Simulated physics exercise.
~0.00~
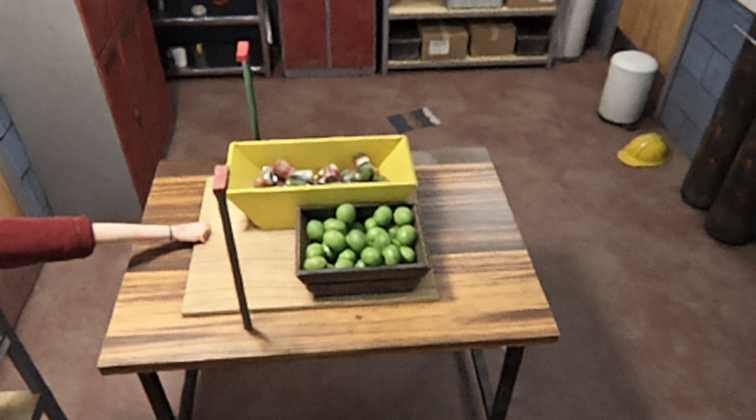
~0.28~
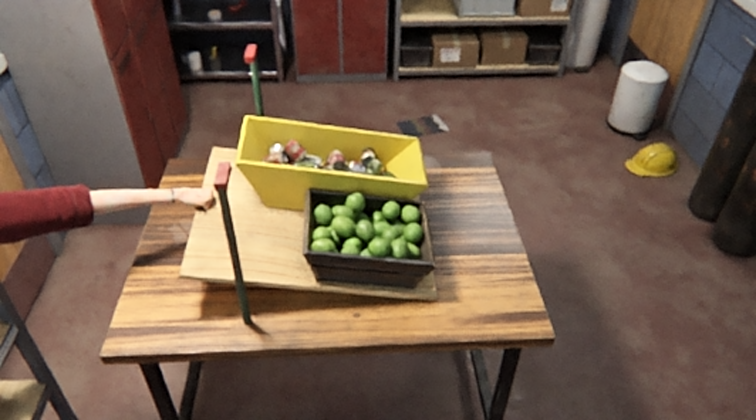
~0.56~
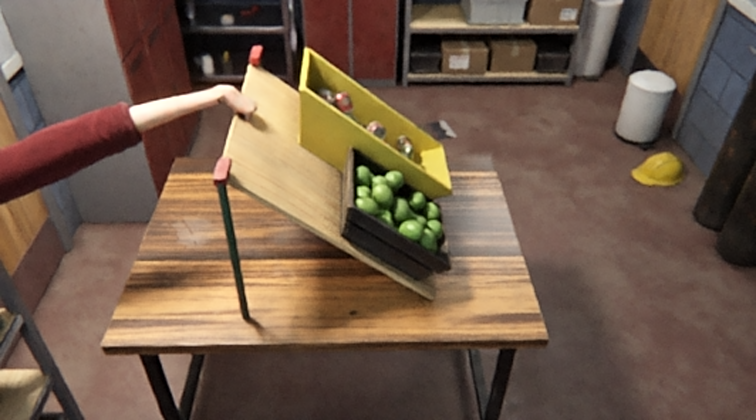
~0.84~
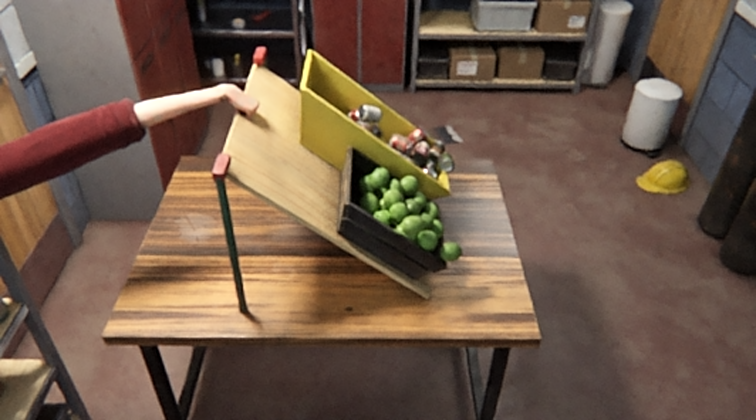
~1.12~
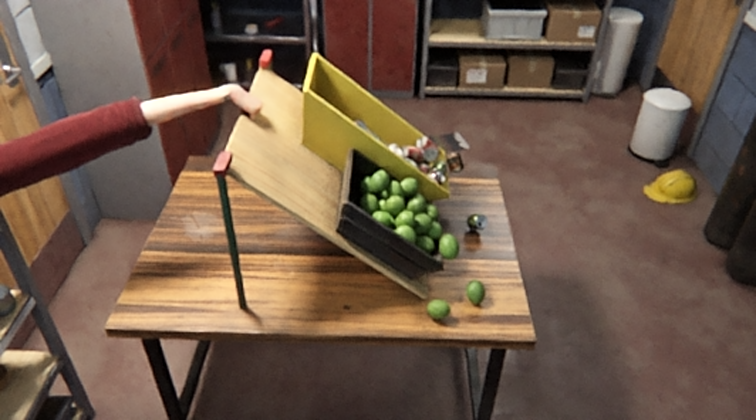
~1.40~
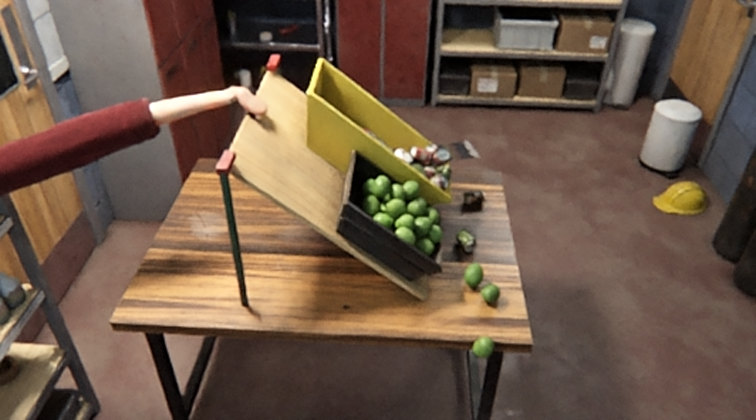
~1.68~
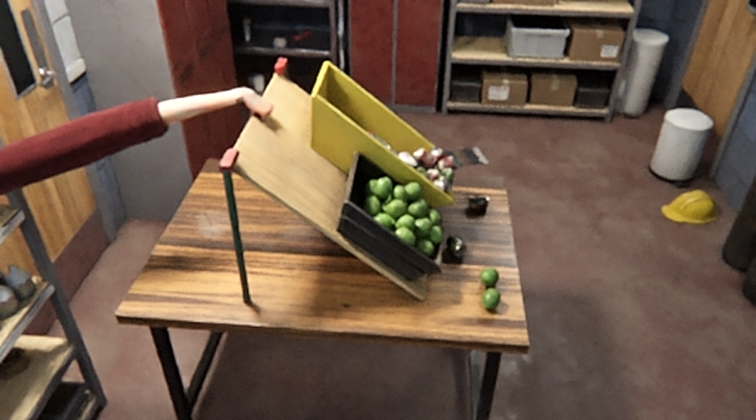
A wooden board holding a yellow crate of small cans and a black crate of green fruit was tipped up steeply at its left end by a red-sleeved arm, and a few pieces spilled onto the table while most stayed inside.
